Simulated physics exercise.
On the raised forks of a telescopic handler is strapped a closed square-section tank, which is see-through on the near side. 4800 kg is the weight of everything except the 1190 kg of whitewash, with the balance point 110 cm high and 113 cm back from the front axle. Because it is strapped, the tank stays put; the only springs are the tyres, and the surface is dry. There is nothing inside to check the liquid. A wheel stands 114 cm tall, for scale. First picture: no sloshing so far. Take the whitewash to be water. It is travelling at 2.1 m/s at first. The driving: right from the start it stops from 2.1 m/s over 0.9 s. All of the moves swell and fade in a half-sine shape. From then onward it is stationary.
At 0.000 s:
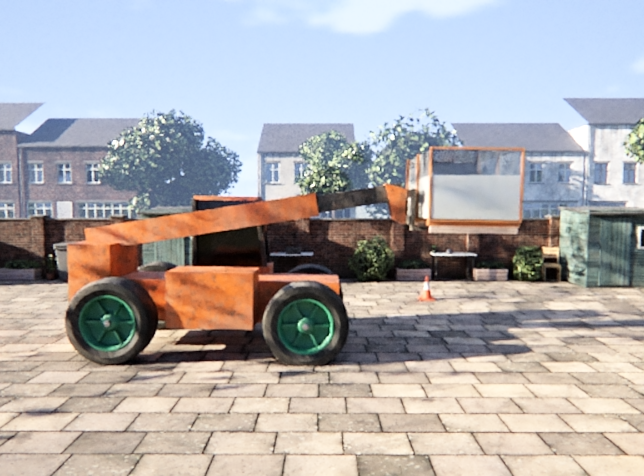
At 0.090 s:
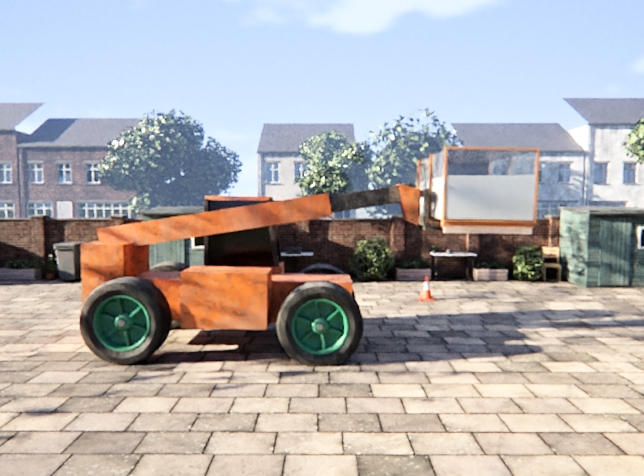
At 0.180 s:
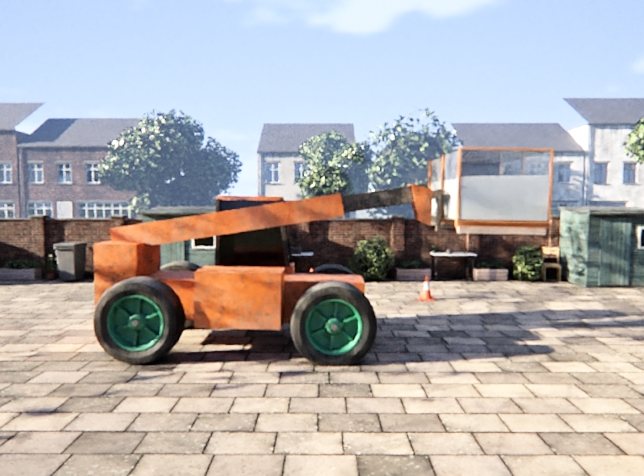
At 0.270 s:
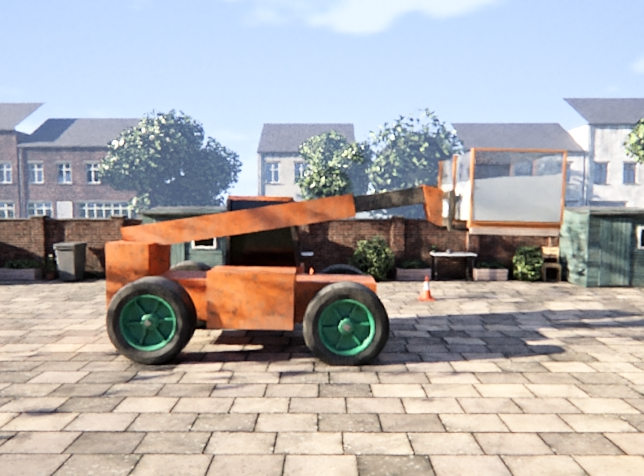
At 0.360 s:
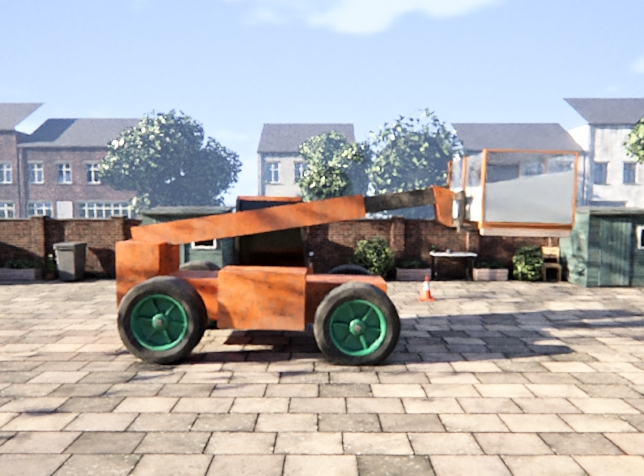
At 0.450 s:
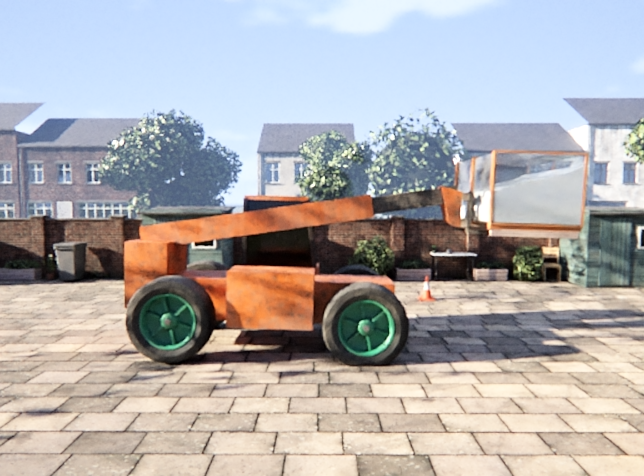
An orange boom lift carrying a clear tank rolls slowly right across the paved yard.
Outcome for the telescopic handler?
Brief wheel lift, then stable.
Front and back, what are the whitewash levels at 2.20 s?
Front: 86 cm; back: 44 cm.
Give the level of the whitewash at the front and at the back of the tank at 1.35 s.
Level, front = 48 cm; level, back = 70 cm.
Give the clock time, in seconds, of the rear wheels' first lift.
The clock shows about 0.50 s at that point.
By 0.50 s the lean is 1° nose down, the rear 2 cm in the air; the liquid stands 41 cm at the back and 71 cm at the front.
By 1.00 s the lean is 3° nose down, the rear 12 cm in the air; the liquid stands 36 cm at the back and 75 cm at the front.
By 1.35 s the lean is 1° nose down, the rear 5 cm in the air; the liquid stands 70 cm at the back and 47 cm at the front.
By 2.20 s the lean is 0°, wheels down; the liquid stands 44 cm at the back and 87 cm at the front.
By 3.88 s all wheels are down again; the highest lift was 12 cm and the largest lean 3°.
